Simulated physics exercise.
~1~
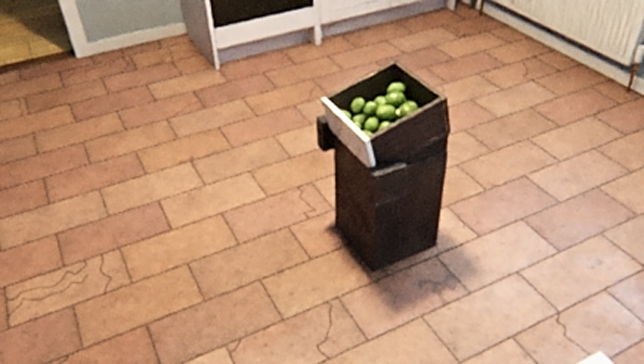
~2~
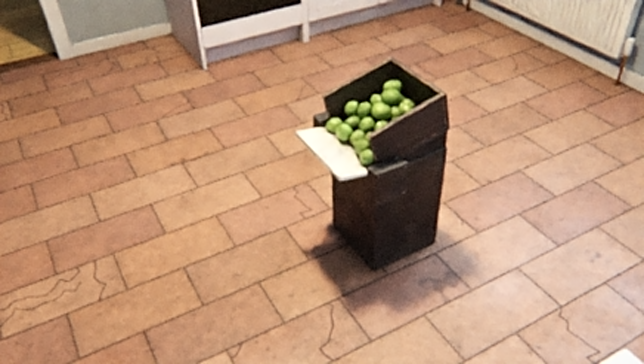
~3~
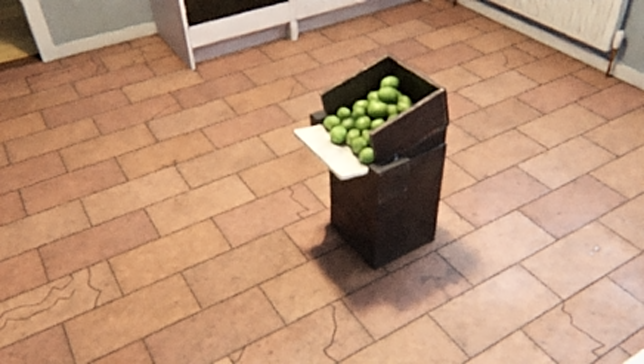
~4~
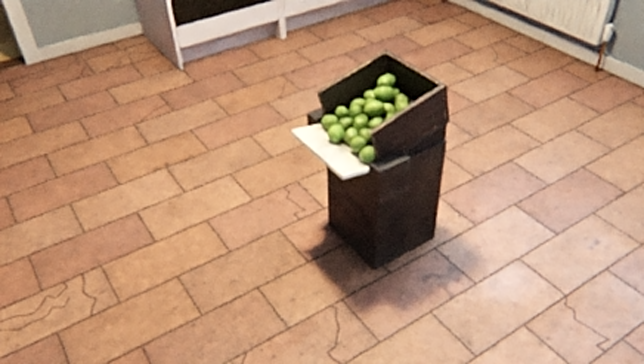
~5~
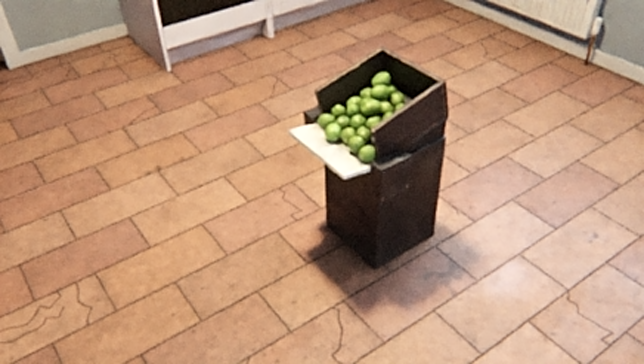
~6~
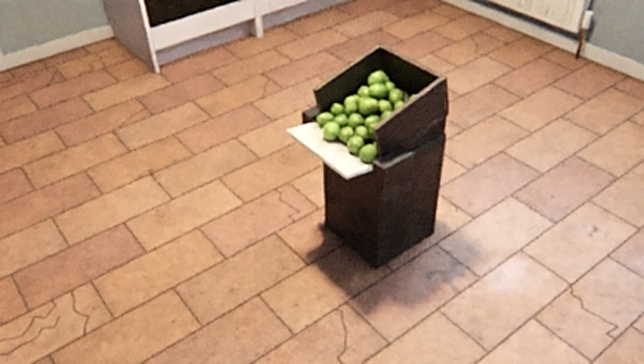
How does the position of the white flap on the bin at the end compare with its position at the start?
At the start the flap leans steeply at the bin's lower left side, and by the end it is let down, lying nearly flat and sticking out to the left.
